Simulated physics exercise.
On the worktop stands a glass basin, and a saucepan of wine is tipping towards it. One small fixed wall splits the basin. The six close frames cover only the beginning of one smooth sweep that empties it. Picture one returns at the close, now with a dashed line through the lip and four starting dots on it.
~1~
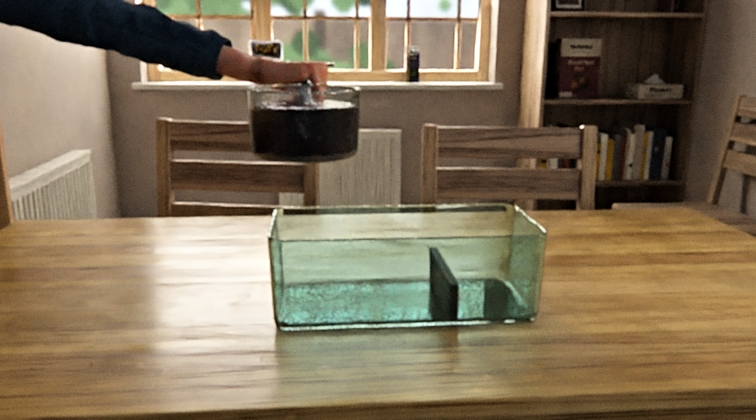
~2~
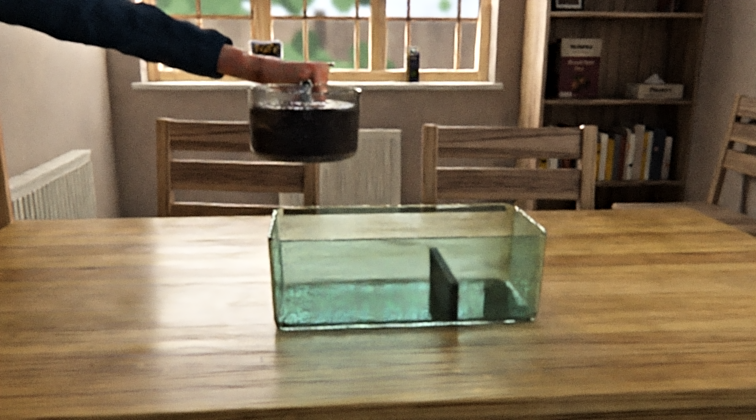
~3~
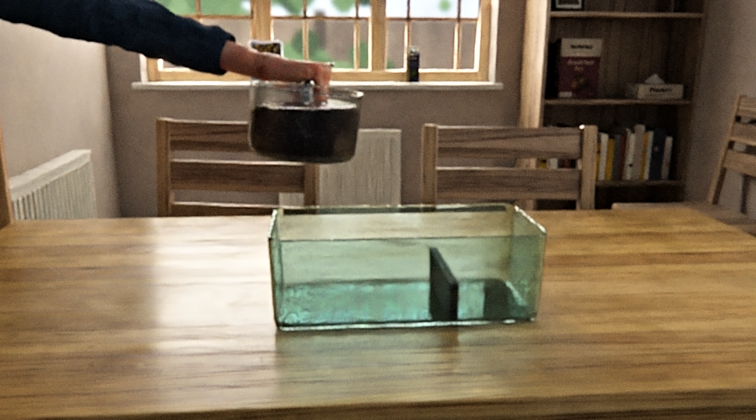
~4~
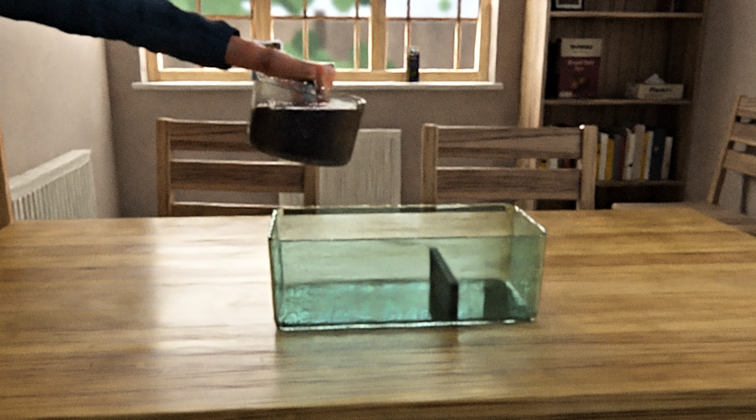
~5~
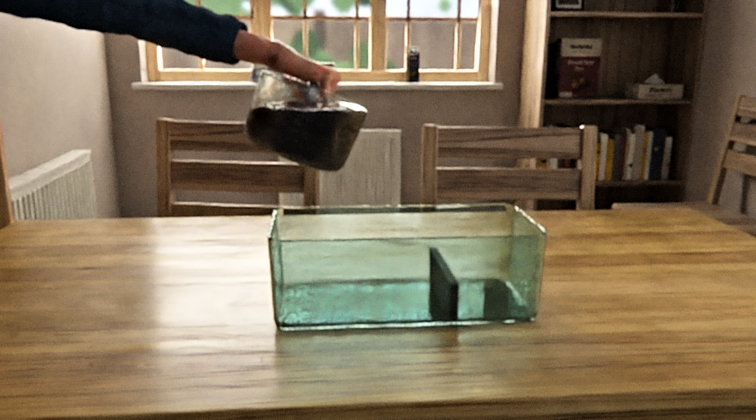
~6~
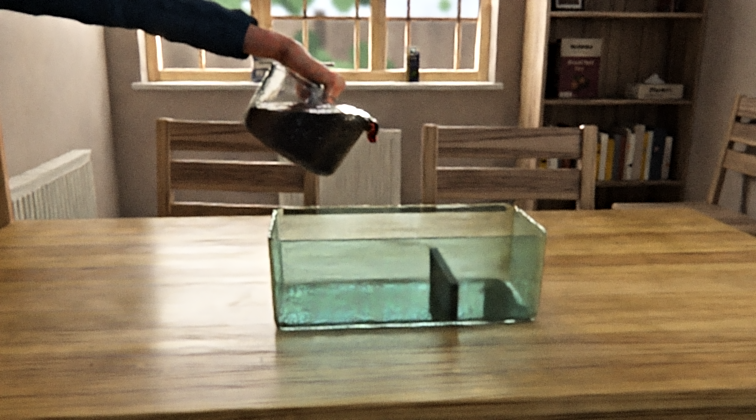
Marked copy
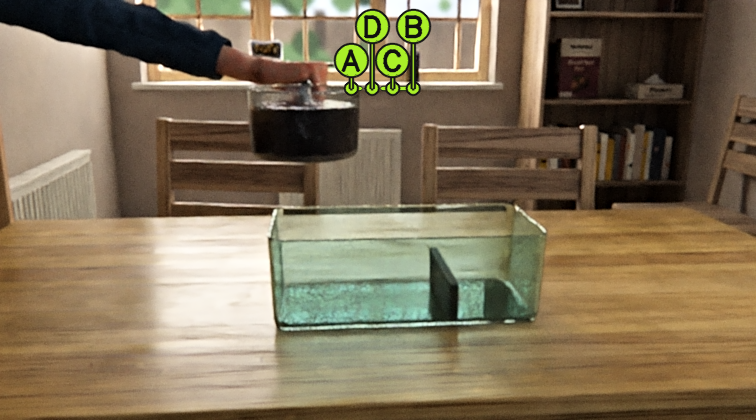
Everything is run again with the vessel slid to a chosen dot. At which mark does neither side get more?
The best dot is C.
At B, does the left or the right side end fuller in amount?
More ends on the right.
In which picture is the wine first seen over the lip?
In picture 6.
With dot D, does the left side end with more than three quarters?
Yes.
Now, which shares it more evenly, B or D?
That is dot B.
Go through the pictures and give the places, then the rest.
In the first frame, upright, lip at (357, 88); basin from (274, 327) to (537, 318); top of the wall at (443, 264); nothing has left yet.
In the second frame, upright, lip at (358, 89); nothing has left yet.
In the third frame, tipped about 6°, lip at (360, 94); nothing has left yet.
In the fourth frame, tipped about 13°, lip at (363, 101); nothing has left yet.
In the fifth frame, tipped about 22°, lip at (365, 110); nothing has left yet.
In the sixth frame, tipped about 33°, lip at (366, 122); wine is over the lip, down to (374, 139).
On the marked copy, A at (351, 88); B at (413, 88); C at (392, 88); D at (372, 88).
If A is chosen, about 97 % ends left of the wall and 2 % right of it.
If B is chosen, about 29 % ends left of the wall and 71 % right of it.
If C is chosen, about 51 % ends left of the wall and 48 % right of it.
If D is chosen, about 87 % ends left of the wall and 12 % right of it.
